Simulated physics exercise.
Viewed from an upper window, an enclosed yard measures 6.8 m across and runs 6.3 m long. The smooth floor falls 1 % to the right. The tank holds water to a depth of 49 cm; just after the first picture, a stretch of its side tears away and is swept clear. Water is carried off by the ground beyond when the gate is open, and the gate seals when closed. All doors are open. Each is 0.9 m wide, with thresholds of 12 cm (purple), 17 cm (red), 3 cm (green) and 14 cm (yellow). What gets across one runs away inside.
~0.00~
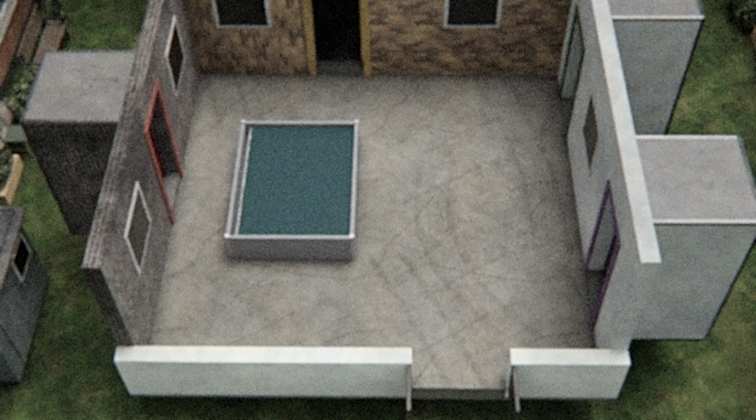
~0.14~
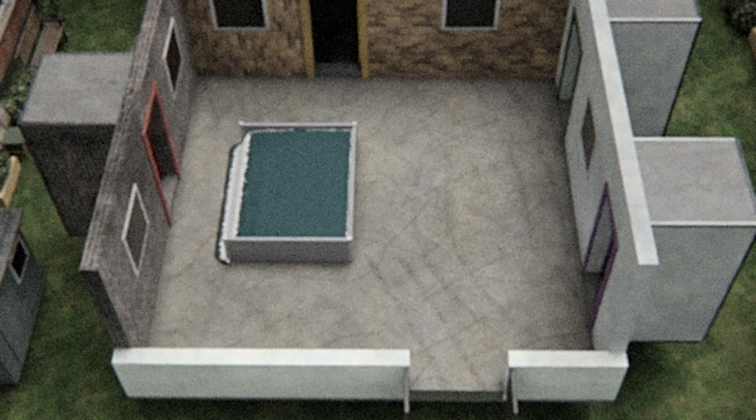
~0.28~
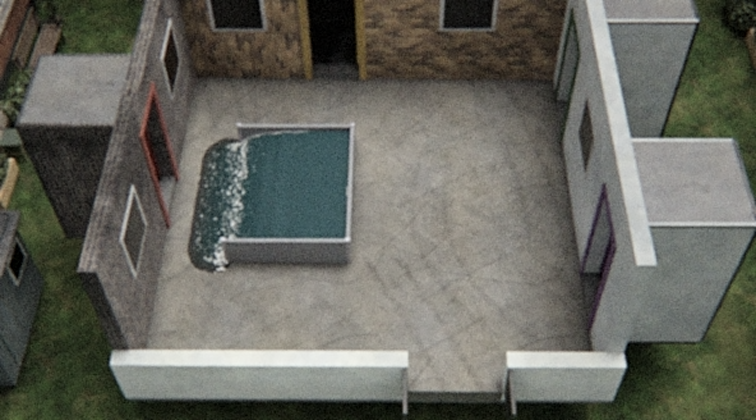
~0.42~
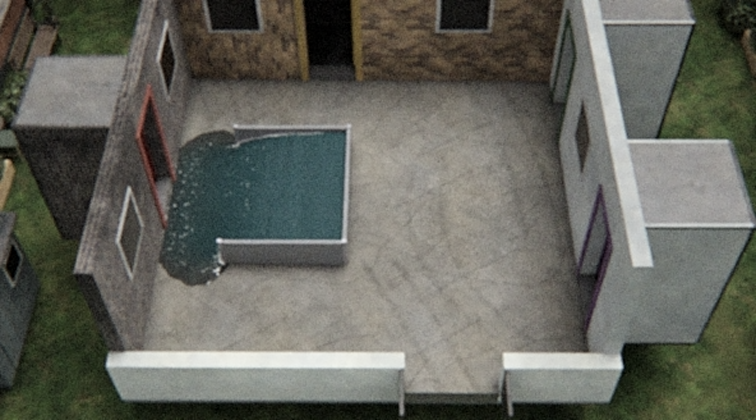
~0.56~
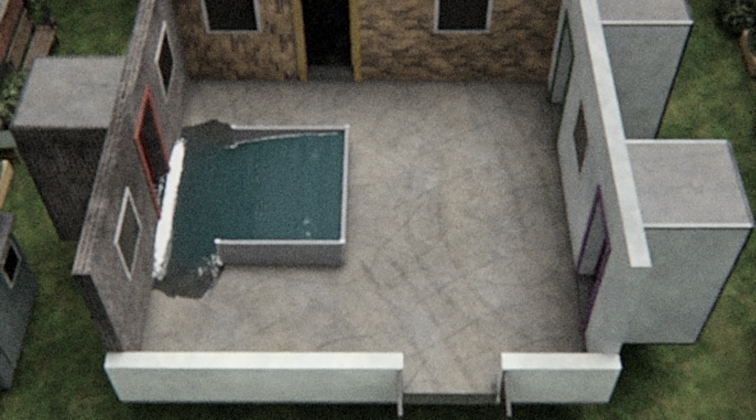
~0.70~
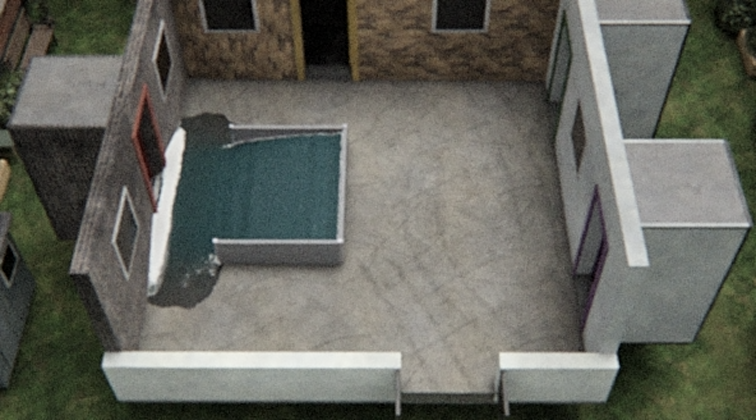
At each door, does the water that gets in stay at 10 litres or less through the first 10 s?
In order: The purple door remains within the limit; the red door breaks the limit; the green door breaks the limit; the yellow door remains within the limit.
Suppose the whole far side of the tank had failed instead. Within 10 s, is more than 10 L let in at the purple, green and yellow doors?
Purple: Within the limit; green: Exceeding the limit; yellow: Exceeding the limit.
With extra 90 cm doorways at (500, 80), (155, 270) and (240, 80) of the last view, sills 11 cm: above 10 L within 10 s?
Less, more, more.
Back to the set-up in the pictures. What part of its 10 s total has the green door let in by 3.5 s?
0 per cent, roughly.
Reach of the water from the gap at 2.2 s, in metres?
3.4 m.
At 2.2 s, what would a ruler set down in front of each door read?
Depths: Purple door 0 cm, red door 30 cm, green door 0 cm, yellow door 0 cm.
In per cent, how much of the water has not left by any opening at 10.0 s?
That would be close to 88 per cent.
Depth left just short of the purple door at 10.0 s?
Roughly 8.0 centimetres.
After 1.4 s water covers 15 % of the floor and is deepest (37 cm) near (164, 213); purple door not reached, red door 37 cm at the sill, 63 L in, green door not reached, yellow door not reached.
After 2.2 s water covers 20 % of the floor and is deepest (30 cm) near (166, 204); purple door not reached, red door 30 cm at the sill, 139 L in, green door not reached, yellow door not reached.
After 3.5 s water covers 40 % of the floor and is deepest (22 cm) near (136, 365); purple door not reached, red door 13 cm at the sill, 172 L in, green door not reached, yellow door 7 cm at the sill, 0 L in.
After 6.0 s water covers 85 % of the floor and is deepest (12 cm) near (219, 205); purple door 9 cm at the sill, 0 L in, red door 6 cm at the sill, 173 L in, green door 9 cm at the sill, 20 L in, yellow door 5 cm at the sill, 0 L in.
After 10.0 s water covers 90 % of the floor and is deepest (8 cm) near (578, 336); purple door 8 cm at the sill, 0 L in, red door 5 cm at the sill, 173 L in, green door 8 cm at the sill, 82 L in, yellow door 4 cm at the sill, 0 L in.
